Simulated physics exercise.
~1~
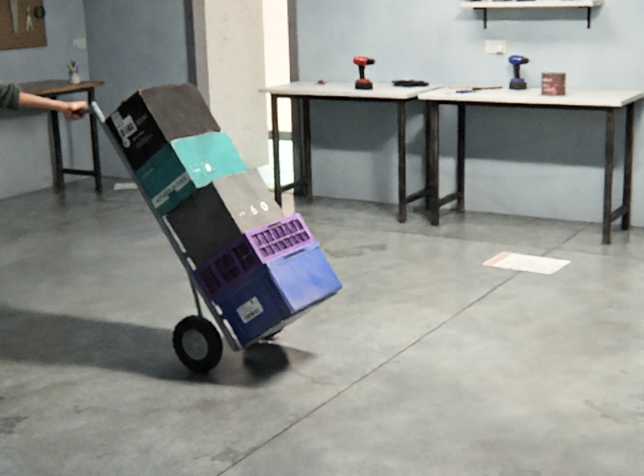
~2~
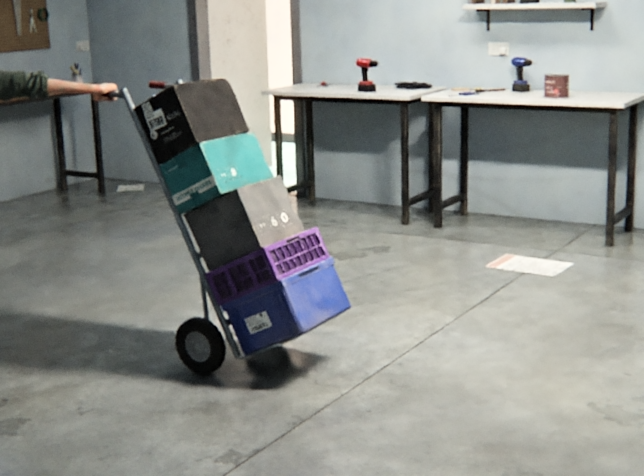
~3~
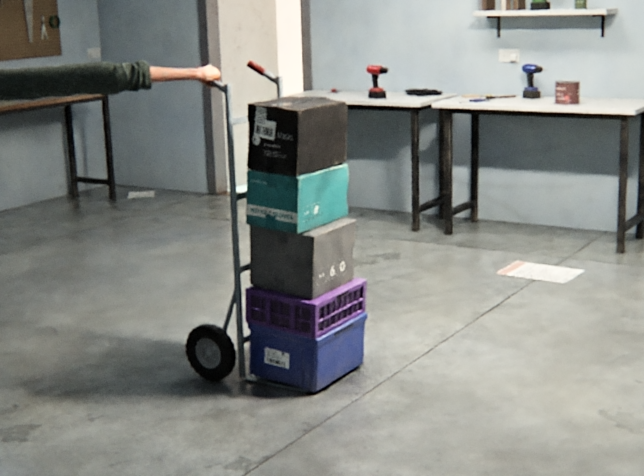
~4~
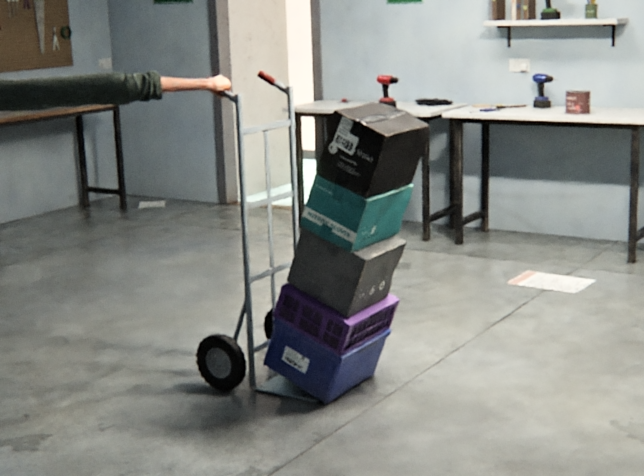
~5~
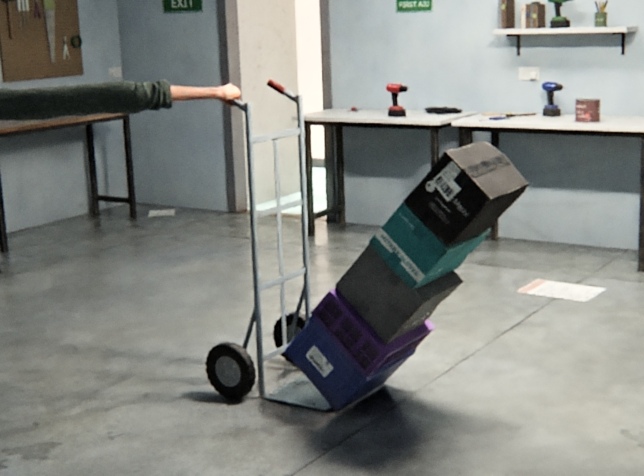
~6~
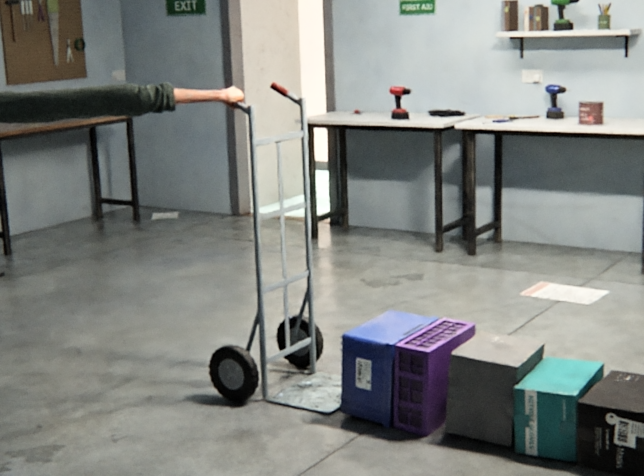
The clip shows a hand tipping a loaded hand truck upright, whereupon its stack of black, turquoise and grey boxes, purple crate and blue tote tilts off to the right and topples, ending in a row on the floor beside the empty truck.
